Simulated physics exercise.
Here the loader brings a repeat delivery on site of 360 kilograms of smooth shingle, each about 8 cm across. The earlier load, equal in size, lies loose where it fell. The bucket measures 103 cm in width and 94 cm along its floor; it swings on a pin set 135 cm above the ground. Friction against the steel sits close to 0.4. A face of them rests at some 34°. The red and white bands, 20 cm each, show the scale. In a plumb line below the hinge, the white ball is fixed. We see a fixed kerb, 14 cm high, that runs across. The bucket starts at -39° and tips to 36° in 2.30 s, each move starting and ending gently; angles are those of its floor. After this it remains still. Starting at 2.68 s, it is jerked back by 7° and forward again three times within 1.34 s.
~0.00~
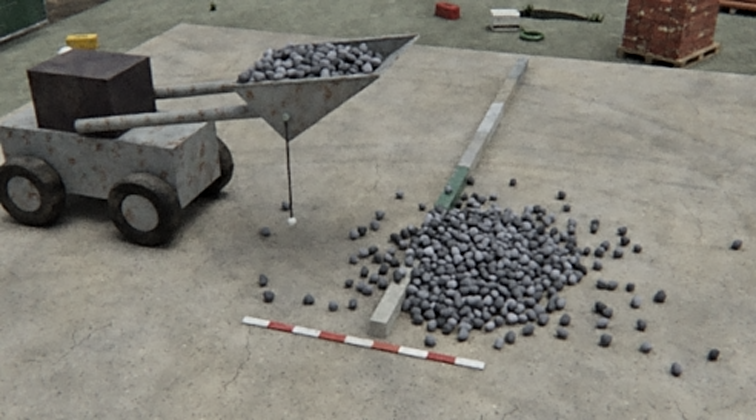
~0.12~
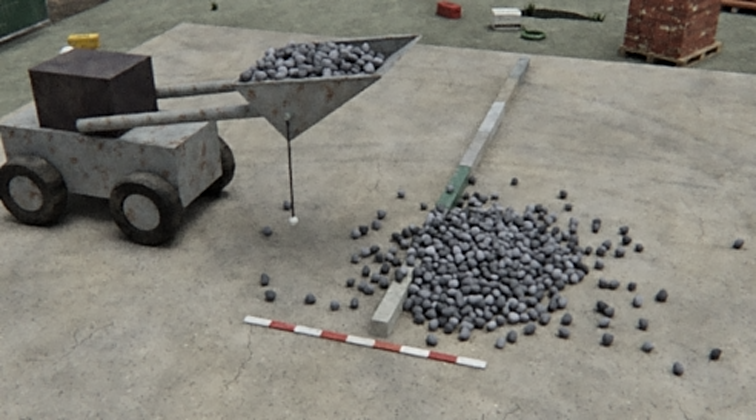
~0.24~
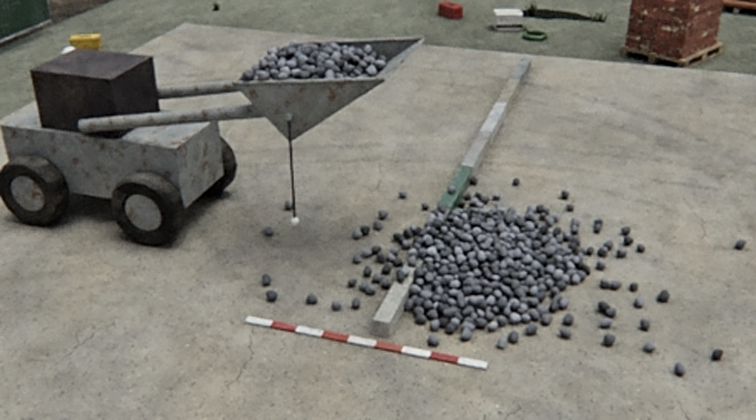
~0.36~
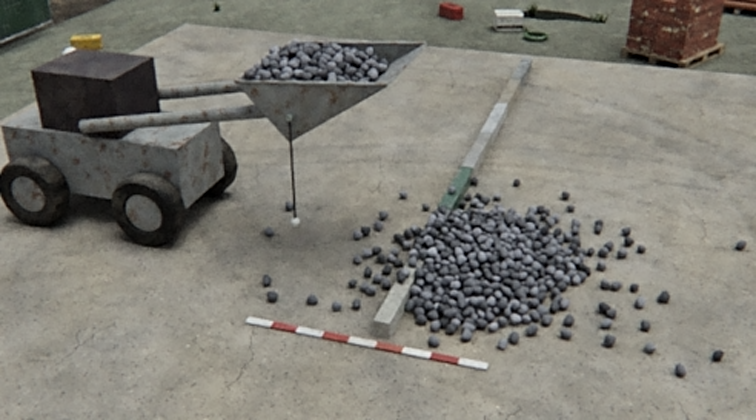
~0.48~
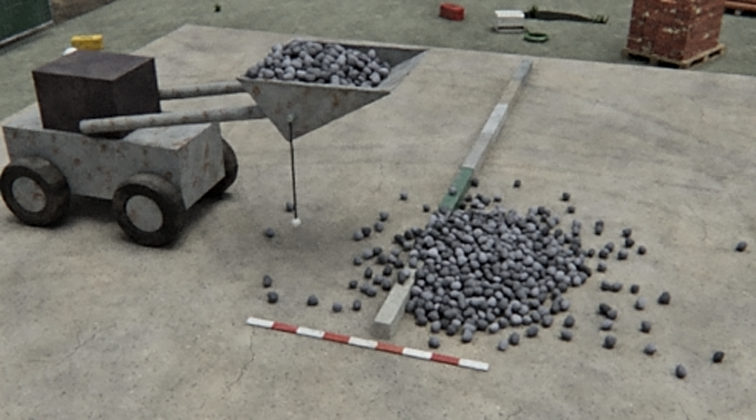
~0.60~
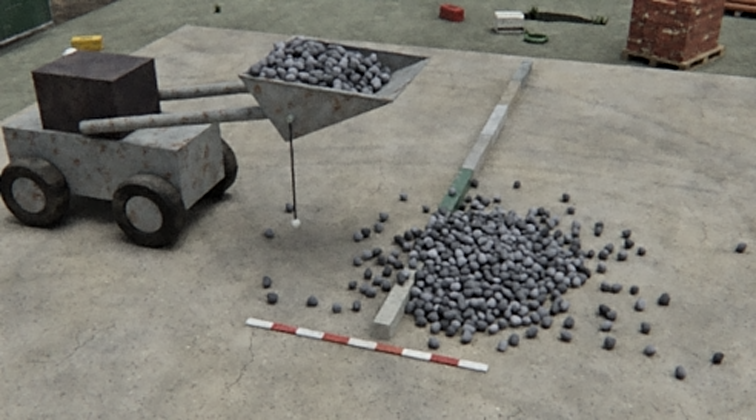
In this clip, a wheeled machine holds a raised metal bucket of grey stones beside a loose pile lying around a low kerb; the bucket slowly tilts its front edge downward, and the stones inside shift slightly.
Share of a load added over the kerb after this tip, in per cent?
Some 66 %.
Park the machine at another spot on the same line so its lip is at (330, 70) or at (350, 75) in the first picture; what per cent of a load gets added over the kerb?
10 %, then 25 %.
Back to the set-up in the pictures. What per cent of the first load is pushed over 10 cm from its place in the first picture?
10 per cent.
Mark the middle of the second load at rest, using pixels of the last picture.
They settle centred around (448, 247).
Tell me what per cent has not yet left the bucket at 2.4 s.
About 20 per cent.
After 1.7 s the floor is at 24°; in per cent of one load, 93 in the bucket, 17 on this side of the kerb, 91 over the kerb; the foremost stones are at (726, 329).
After 2.4 s the floor is at 36°; in per cent of one load, 19 in the bucket, 51 on this side of the kerb, 131 over the kerb; the foremost stones are at (726, 329).
After 4.5 s the floor is at 36°; in per cent of one load, 0 in the bucket, 43 on this side of the kerb, 157 over the kerb; the foremost stones are at (726, 329).
After 7.0 s the floor is at 36°; in per cent of one load, 0 in the bucket, 43 on this side of the kerb, 157 over the kerb; the foremost stones are at (726, 329). Net gain over the kerb, 66.
